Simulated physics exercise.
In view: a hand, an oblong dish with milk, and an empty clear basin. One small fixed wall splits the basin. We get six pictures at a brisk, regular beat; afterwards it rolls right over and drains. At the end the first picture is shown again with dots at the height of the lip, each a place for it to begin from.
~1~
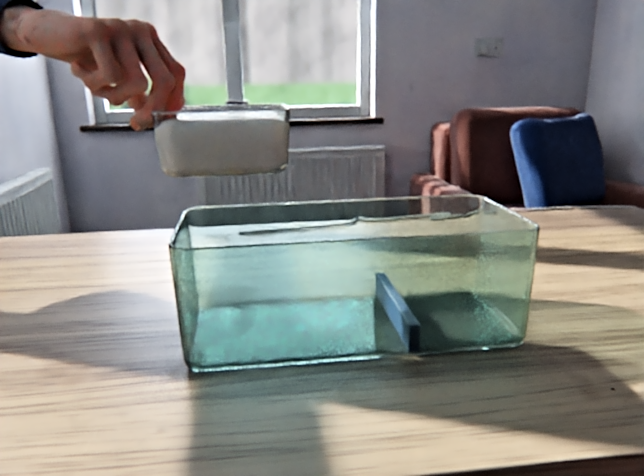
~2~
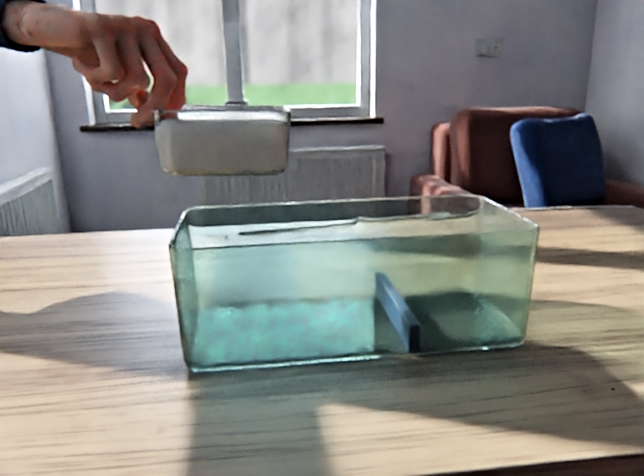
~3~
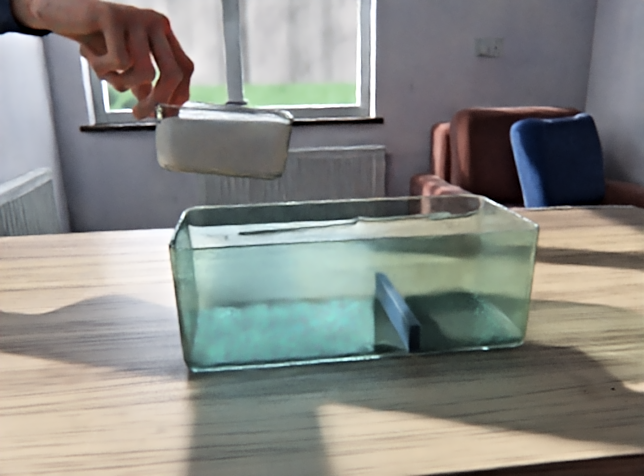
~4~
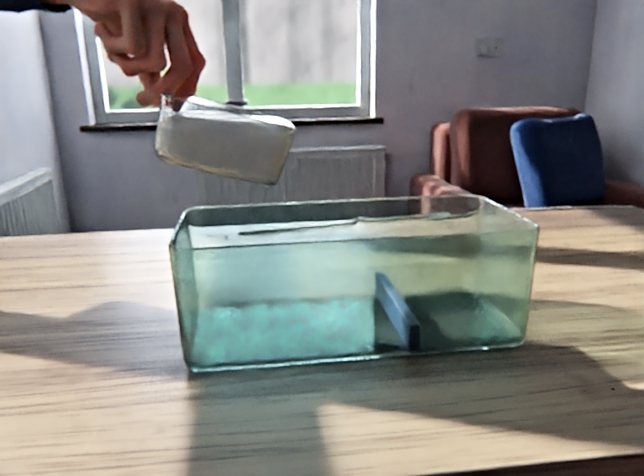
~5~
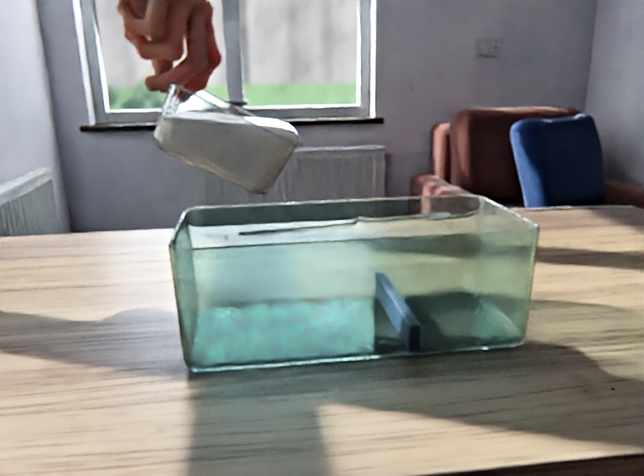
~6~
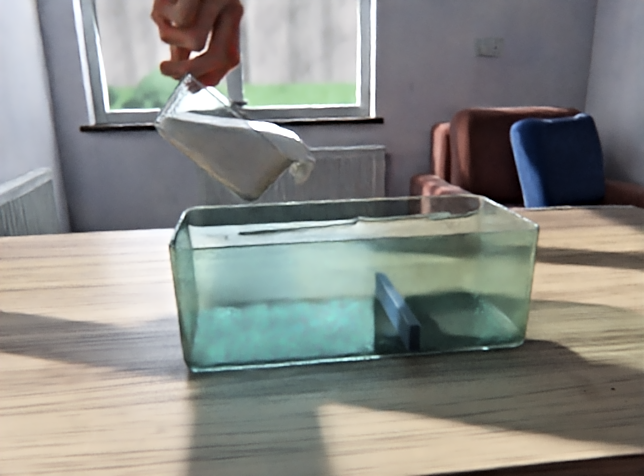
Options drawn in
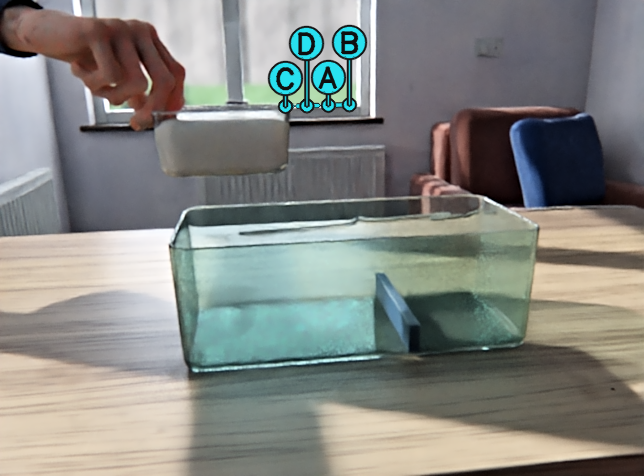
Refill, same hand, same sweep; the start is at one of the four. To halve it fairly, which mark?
B beats the others.
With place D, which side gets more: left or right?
The left side.
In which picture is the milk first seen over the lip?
Picture 5.
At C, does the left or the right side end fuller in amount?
The left side.
On the marked copy, A at (328, 105); B at (349, 104); C at (285, 106); D at (306, 105).
For place A, about 73 % ends left of the wall and 24 % right of it; 3 % is lost outside.
For place B, about 51 % ends left of the wall and 48 % right of it.
For place C, about 82 % ends left of the wall and 16 % right of it.
For place D, about 82 % ends left of the wall and 17 % right of it.
